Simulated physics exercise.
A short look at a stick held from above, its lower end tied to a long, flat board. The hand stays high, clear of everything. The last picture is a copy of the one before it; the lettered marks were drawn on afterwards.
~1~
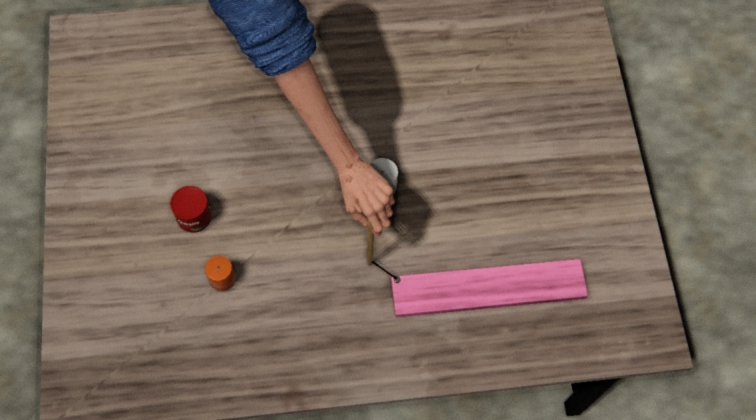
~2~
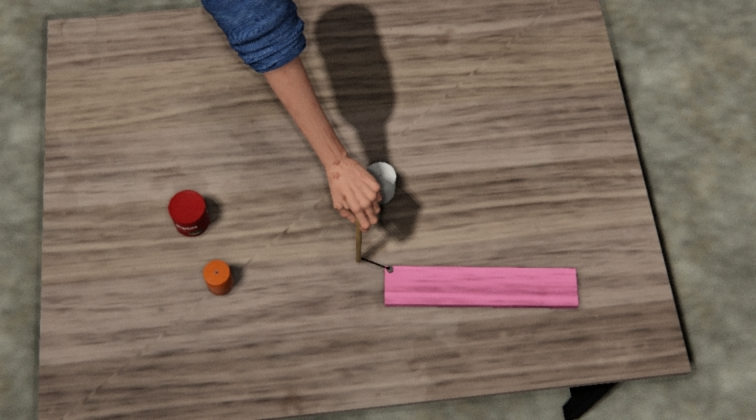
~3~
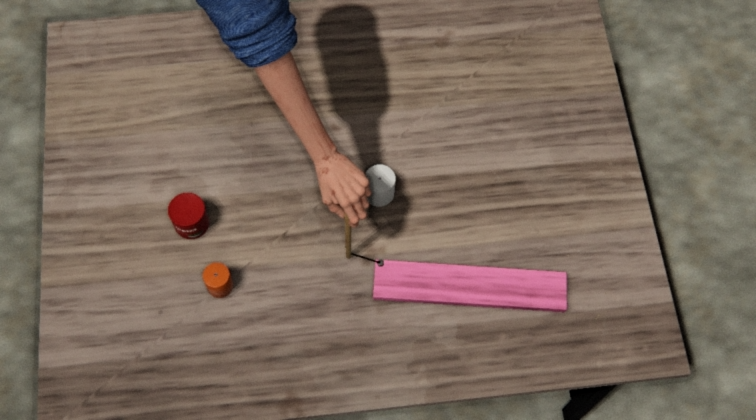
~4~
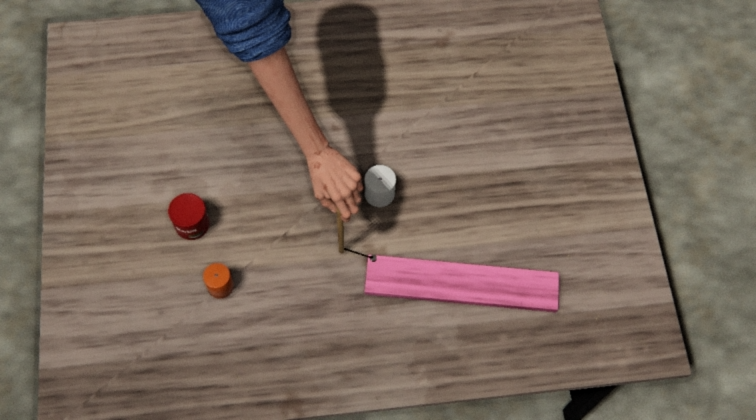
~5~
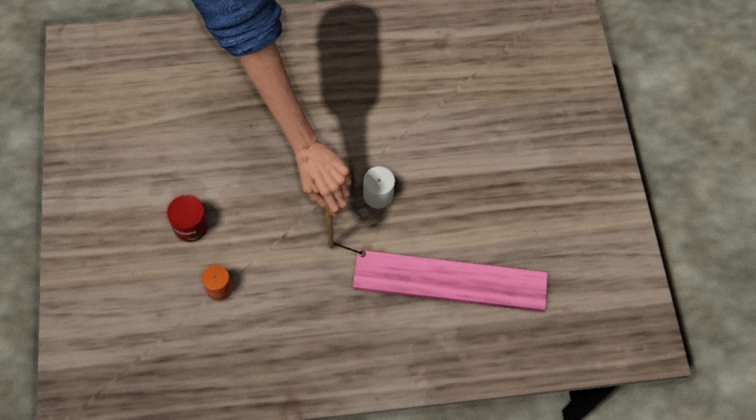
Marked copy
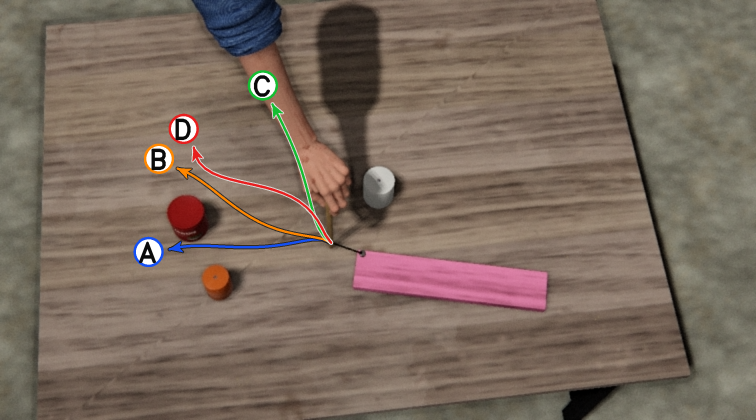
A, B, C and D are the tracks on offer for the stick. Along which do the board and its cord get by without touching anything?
With D nothing is hit.
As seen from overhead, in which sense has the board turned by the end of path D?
On that path, clockwise.
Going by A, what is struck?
It meets the orange candle.
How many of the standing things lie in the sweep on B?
In all, one.
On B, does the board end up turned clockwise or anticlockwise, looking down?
It turns clockwise.
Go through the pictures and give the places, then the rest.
White tin (382, 179); red jar (192, 210); orange candle (221, 274), in the first frame.
Pink board (481, 286); red jar (190, 214), in the second frame.
Pink board (470, 284); white tin (380, 186), in the third frame.
Pink board (463, 282); orange candle (219, 281), in the fourth frame.
Pink board (451, 279); red jar (188, 219); orange candle (218, 283); white tin (379, 188), in the fifth frame.
On the copy, A from (331, 243) via (246, 247) to (170, 249); B from (331, 243) via (243, 213) to (177, 169); C from (331, 243) via (302, 171) to (272, 104); D from (331, 243) via (265, 188) to (194, 147).
On D. First, foot of the stick (291, 198), middle of the board (399, 252).
Then, foot of the stick (228, 179), middle of the board (338, 225).
Finally, foot of the stick (194, 146), middle of the board (293, 203); nothing has been touched.
By contrast, A meets the orange candle; B meets the red jar; C meets the white tin.
